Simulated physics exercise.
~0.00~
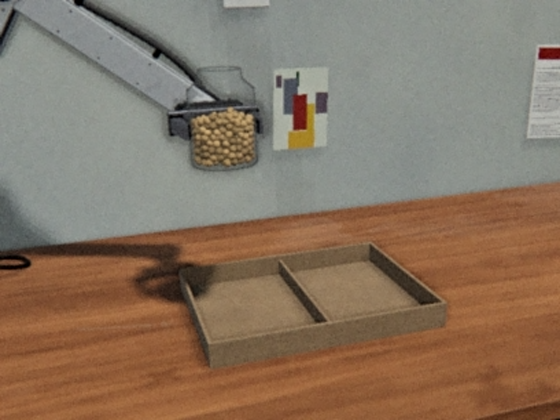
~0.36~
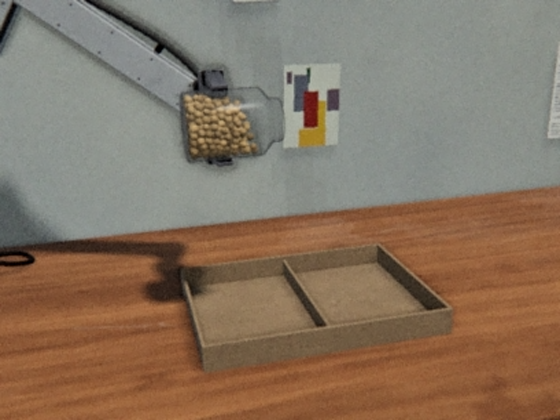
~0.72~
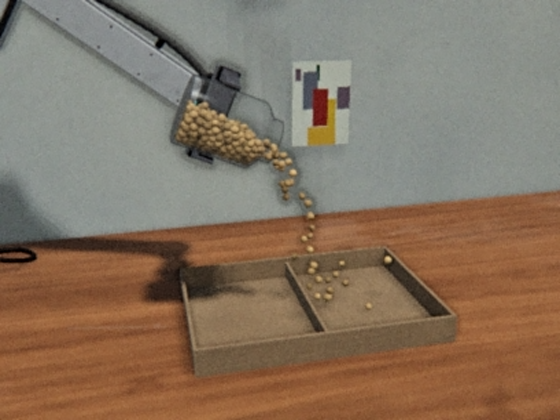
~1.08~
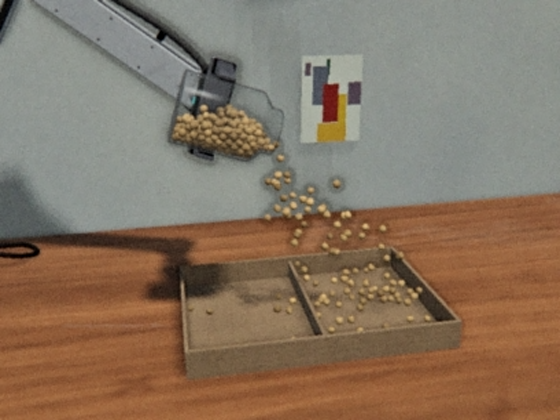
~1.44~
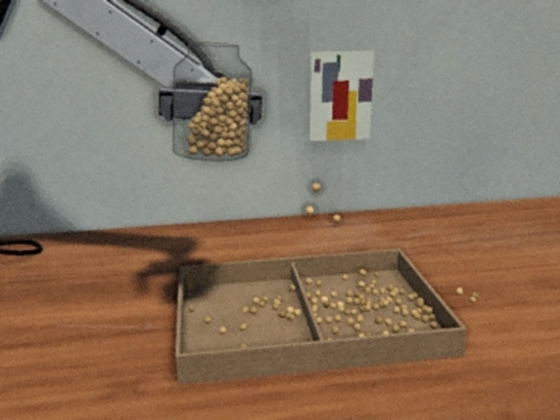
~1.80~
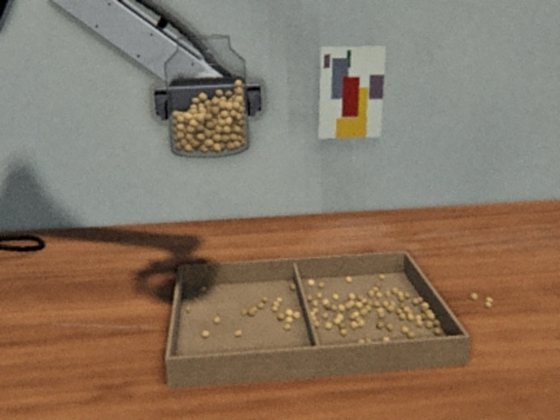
Robot arm tipping a clear jar of chickpeas over a divided tray, spilling some into both sections and a few onto the table, then righting it.
